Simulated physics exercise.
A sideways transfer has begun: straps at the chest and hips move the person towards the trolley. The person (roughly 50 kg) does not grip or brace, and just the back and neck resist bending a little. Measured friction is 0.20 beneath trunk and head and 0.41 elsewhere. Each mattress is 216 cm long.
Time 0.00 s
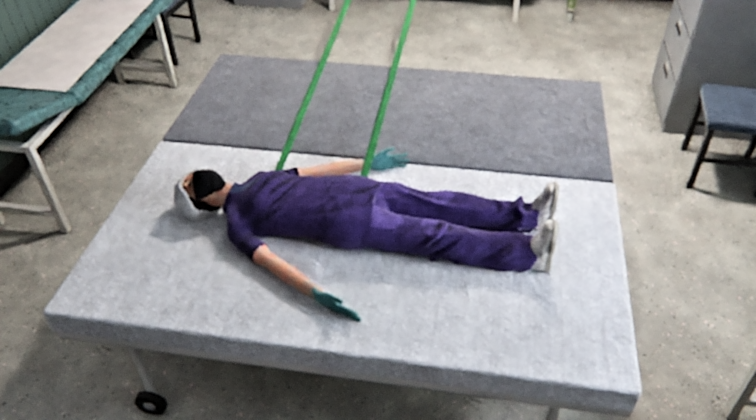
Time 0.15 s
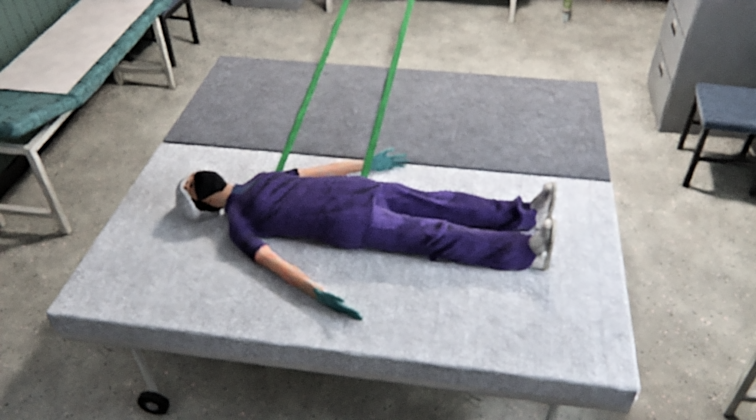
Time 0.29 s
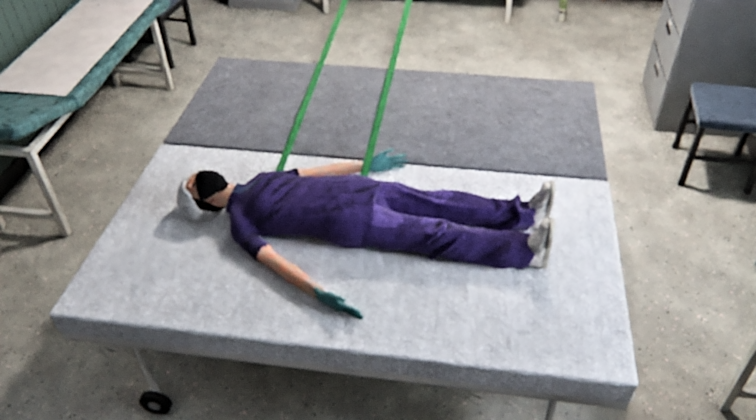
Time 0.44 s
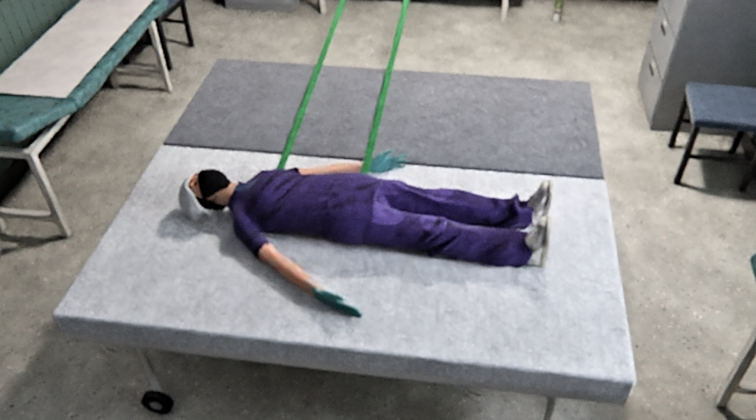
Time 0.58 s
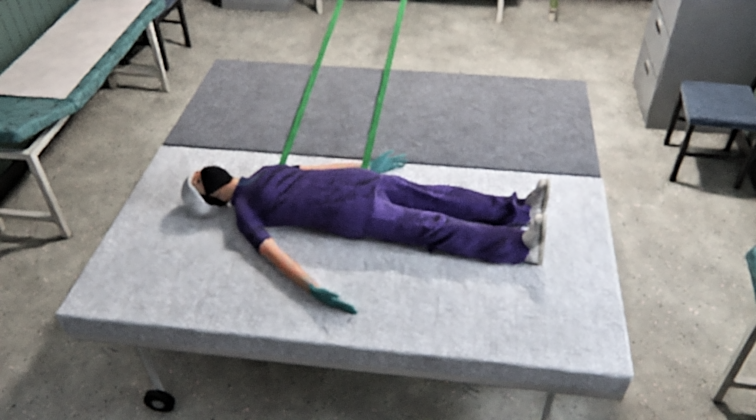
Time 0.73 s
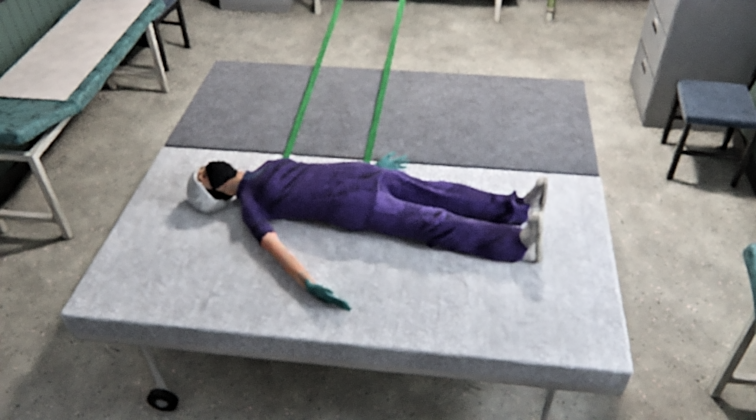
A person in purple scrubs, a dark mask and green gloves lay on a wide pale mattress near two green straps, barely moving at first, then shifted slightly toward the darker section behind them.
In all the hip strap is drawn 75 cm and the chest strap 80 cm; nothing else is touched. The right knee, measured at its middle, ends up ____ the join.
Before.
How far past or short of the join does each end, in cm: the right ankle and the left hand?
Right ankle 36 short, left hand 40 past.
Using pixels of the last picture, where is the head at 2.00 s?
The head should be near (245, 104).
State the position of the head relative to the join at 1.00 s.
Position: Approx. 26 cm short.
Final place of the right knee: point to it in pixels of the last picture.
Somewhere about (410, 161) in the final view.
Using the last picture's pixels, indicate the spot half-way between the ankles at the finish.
I'd put it at roughly (469, 193).
After 1.00 s the right knee is 46 cm short of the join, near (433, 217) in the last picture's view.
After 1.50 s the right knee is 29 cm short of the join, near (423, 191) in the last picture's view.
After 2.00 s the right knee is 14 cm short of the join, near (412, 169) in the last picture's view; the right ankle 40 cm short of the join.
When all is still (3.2 s), head crosses the join; left hand crosses the join; right hand stops short of the join; left ankle stops short of the join; right ankle stops short of the join; right knee stops short of the join.
